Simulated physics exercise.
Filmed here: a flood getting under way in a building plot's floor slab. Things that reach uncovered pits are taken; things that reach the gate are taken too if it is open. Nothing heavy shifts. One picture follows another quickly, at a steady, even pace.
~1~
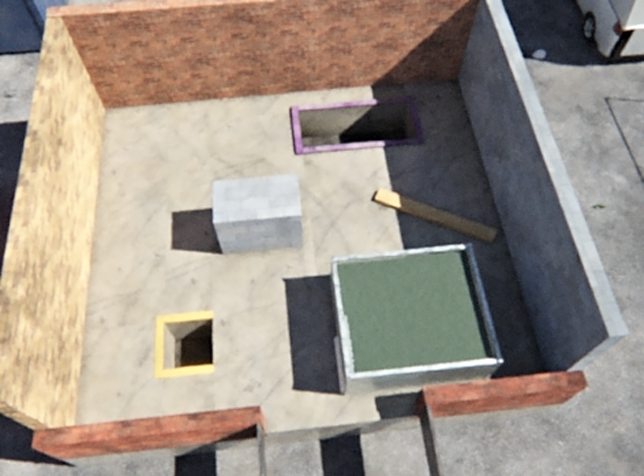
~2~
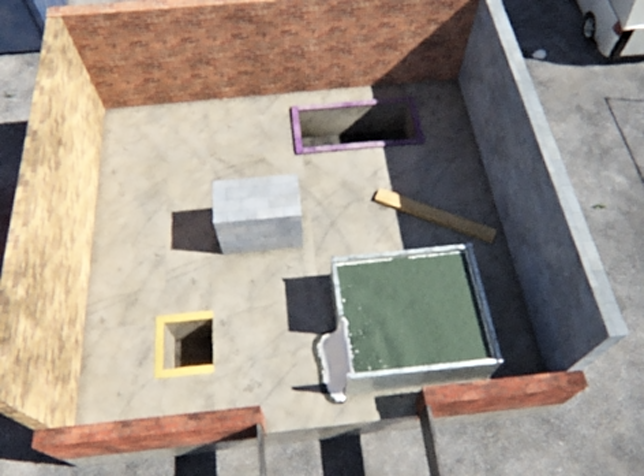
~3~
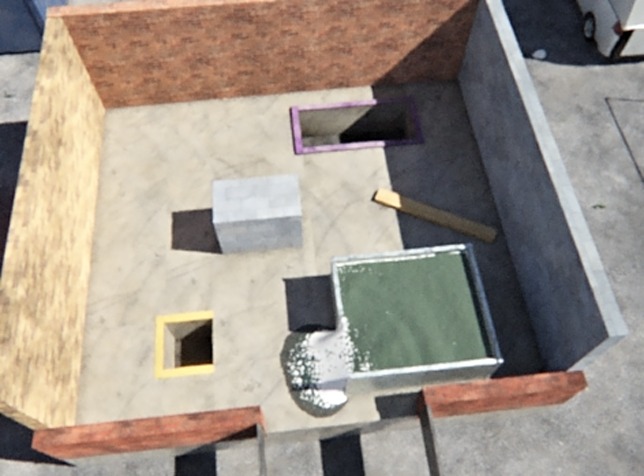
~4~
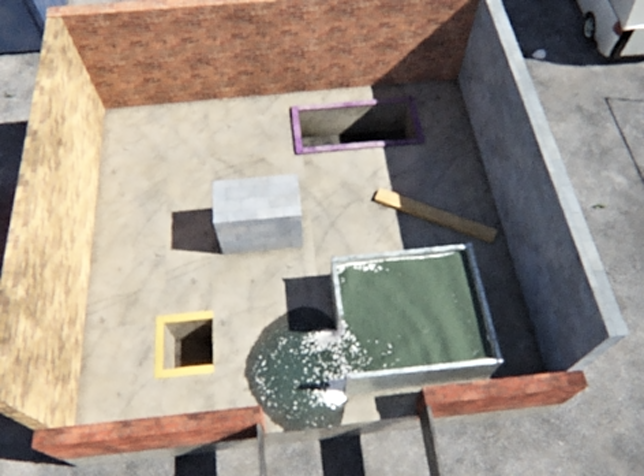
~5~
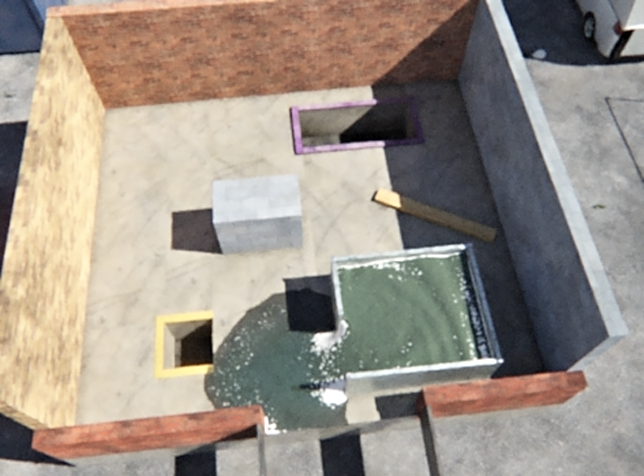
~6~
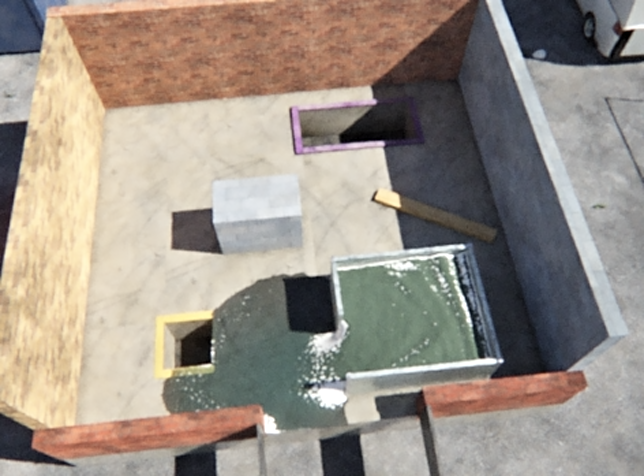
The video shows a walled slab with a gray block, a wooden plank, two framed openings and a tank of greenish water, whose left side breaks open, releasing foaming water that spreads leftward across the floor beside the yellow-framed opening.
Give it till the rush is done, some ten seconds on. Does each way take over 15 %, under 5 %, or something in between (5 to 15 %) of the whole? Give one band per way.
Per way - the gate: Over 15 %, the purple pit: Under 5 %, the yellow pit: Over 15 %.
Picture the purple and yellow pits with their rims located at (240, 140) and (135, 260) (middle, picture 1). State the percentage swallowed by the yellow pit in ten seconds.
So the yellow pit ends up with 35 in a hundred.
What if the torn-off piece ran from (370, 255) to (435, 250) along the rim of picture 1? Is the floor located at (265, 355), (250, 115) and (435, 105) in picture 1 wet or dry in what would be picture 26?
In the order asked: Out of reach, sodden, sodden.
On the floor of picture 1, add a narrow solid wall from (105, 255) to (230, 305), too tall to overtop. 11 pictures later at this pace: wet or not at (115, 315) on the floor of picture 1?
Point status: Inundated.
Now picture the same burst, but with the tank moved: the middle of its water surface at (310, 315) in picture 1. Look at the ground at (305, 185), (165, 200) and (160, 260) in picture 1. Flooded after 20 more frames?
Okay, first one high and dry, second one got wet, last one got wet.
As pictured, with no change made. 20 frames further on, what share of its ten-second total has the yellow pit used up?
Roughly 55 per cent.
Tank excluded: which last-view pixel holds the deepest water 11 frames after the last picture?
Pointing at (74, 438).
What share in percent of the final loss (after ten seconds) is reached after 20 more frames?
It comes to around 60 per cent.
A moment on, water covers 20 % of the floor; the gate 5 %, the purple pit 0 %, the yellow pit 4 %.
Next, water covers 25 % of the floor; the gate 9 %, the purple pit 0 %, the yellow pit 8 %.
Then, water covers 35 % of the floor; the gate 13 %, the purple pit 0 %, the yellow pit 13 %.
Later, water covers 50 % of the floor; the gate 17 %, the purple pit 0 %, the yellow pit 18 %.
In the end, water covers 65 % of the floor; the gate 20 %, the purple pit 1 %, the yellow pit 23 %.
